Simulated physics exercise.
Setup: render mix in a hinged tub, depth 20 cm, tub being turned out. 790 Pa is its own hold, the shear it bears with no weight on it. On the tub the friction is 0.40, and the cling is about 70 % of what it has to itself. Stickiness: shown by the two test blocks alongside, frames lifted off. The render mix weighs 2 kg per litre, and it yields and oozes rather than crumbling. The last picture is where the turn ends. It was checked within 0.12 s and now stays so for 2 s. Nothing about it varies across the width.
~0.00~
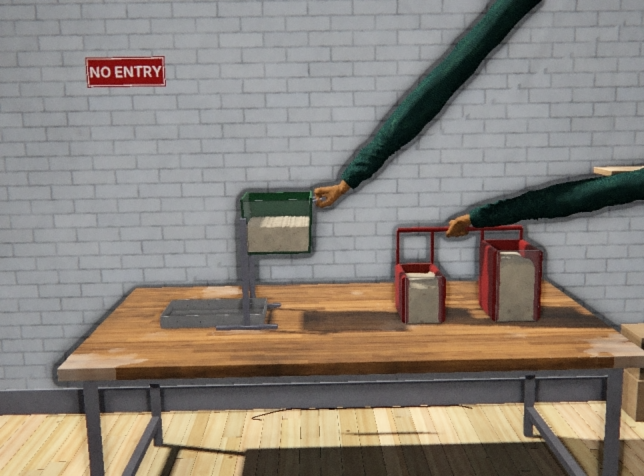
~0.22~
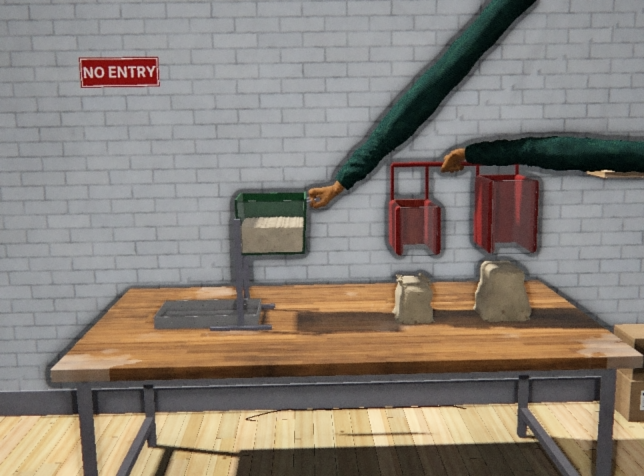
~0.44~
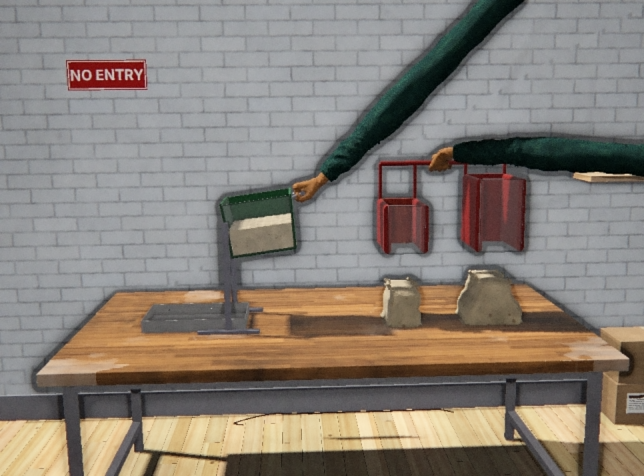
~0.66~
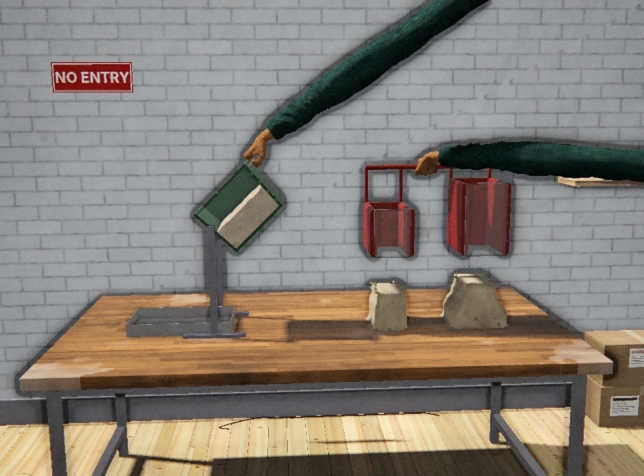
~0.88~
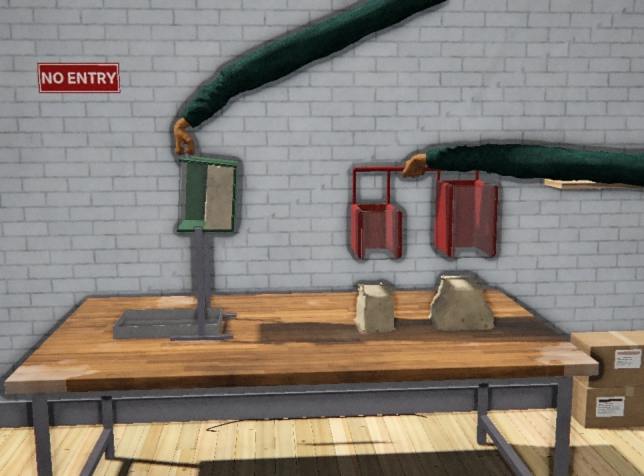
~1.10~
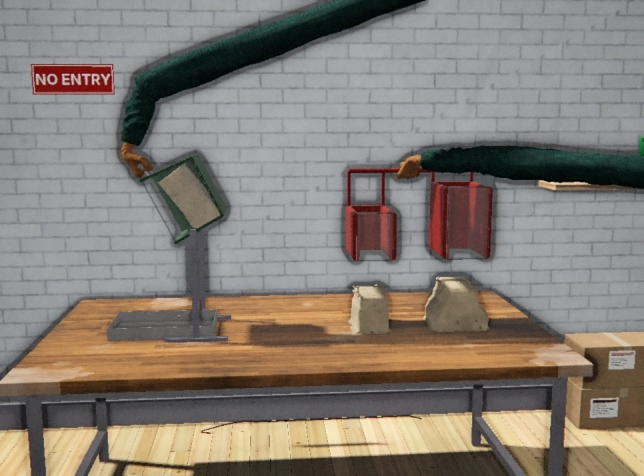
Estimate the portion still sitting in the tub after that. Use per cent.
The portion still in the tub is near 6 %.
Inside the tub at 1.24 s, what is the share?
Around 60 per cent.
After 1.24 s, the tub is at 117 degrees and holds 61 %.
After 1.41 s, the tub is at 117 degrees and holds 30 %.
After 1.58 s, the tub is at 117 degrees and holds 6 %.
After 1.75 s, the tub is at 117 degrees and holds 6 %.
After 3.10 s, the tub is at 117 degrees and holds 6 %.
